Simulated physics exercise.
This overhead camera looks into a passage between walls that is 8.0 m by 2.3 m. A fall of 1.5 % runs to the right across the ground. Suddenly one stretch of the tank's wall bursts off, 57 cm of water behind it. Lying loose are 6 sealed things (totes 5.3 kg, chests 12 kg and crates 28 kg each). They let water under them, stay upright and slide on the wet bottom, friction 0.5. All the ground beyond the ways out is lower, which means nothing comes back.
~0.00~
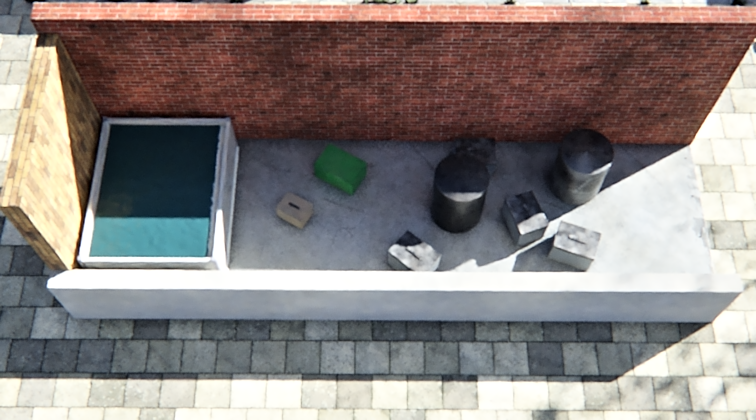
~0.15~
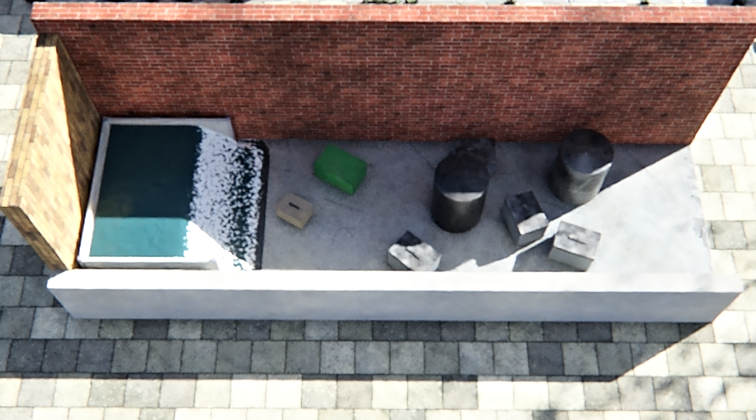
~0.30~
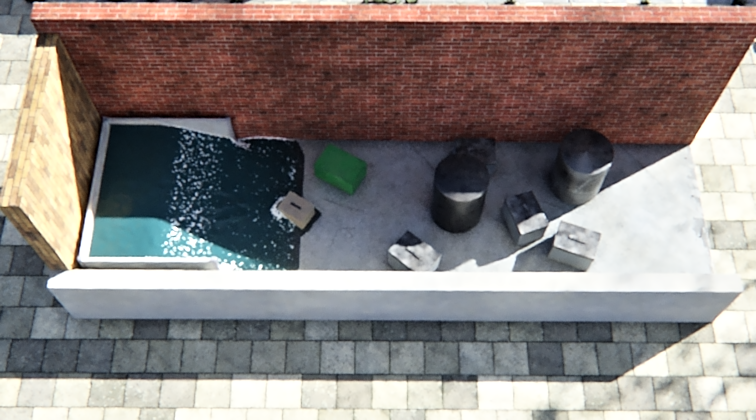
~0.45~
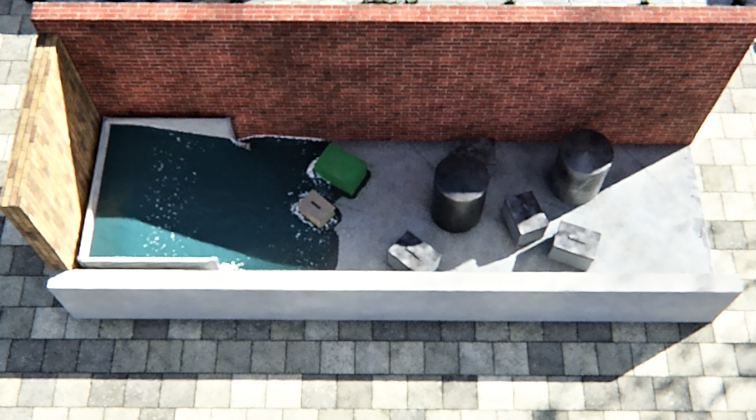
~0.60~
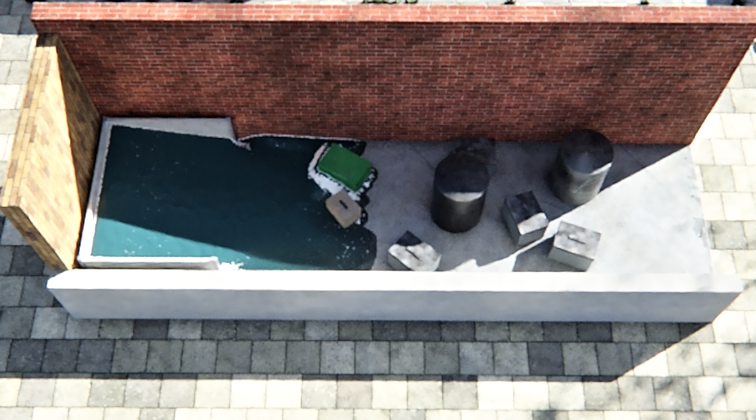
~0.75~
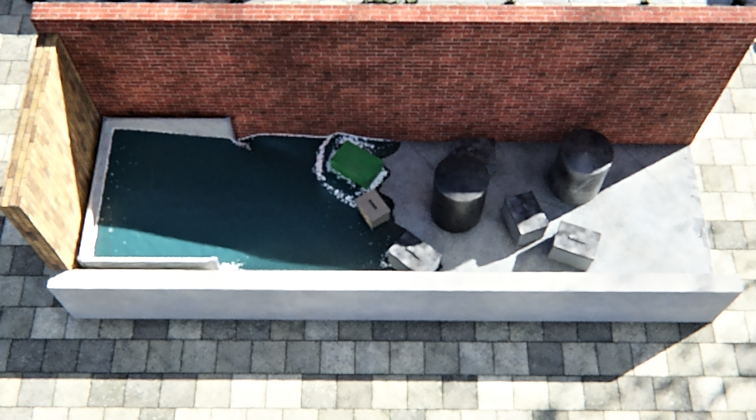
Teal water bursts through the right side of a tank at the left end of a walled passage, seen from overhead with red brick behind. A green crate and a small tan box lie near the tank, with dark drums and mottled grey blocks farther right. The water spreads rightward across the grey floor, foaming around the box and then the crate, and pushes the box right while the crate shifts slightly.
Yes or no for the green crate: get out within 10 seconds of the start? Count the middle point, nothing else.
Green crate is held in.
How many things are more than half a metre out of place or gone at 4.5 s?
I count 6 of them.
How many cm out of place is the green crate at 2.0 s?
By then it has shifted roughly 200 cm.
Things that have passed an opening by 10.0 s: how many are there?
By my count, 4.
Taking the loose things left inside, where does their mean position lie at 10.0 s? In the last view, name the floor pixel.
Averaged position, last view: Near pixel (518, 160).
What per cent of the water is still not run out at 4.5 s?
72 % or so.
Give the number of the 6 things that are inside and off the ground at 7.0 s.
The count is 0.
After 2.0 s the green crate is near (501, 146), 2.2 m from its start, aground; 0 of 6 are out; 2 afloat.
After 4.5 s the green crate is near (500, 153), 2.2 m from its start, aground; 4 of 6 are out; 1 afloat.
After 7.0 s the green crate is near (505, 153), 2.3 m from its start, aground; 4 of 6 are out; 0 afloat.
After 10.0 s the green crate is near (505, 153), 2.2 m from its start, aground; 4 of 6 are out; 0 afloat.
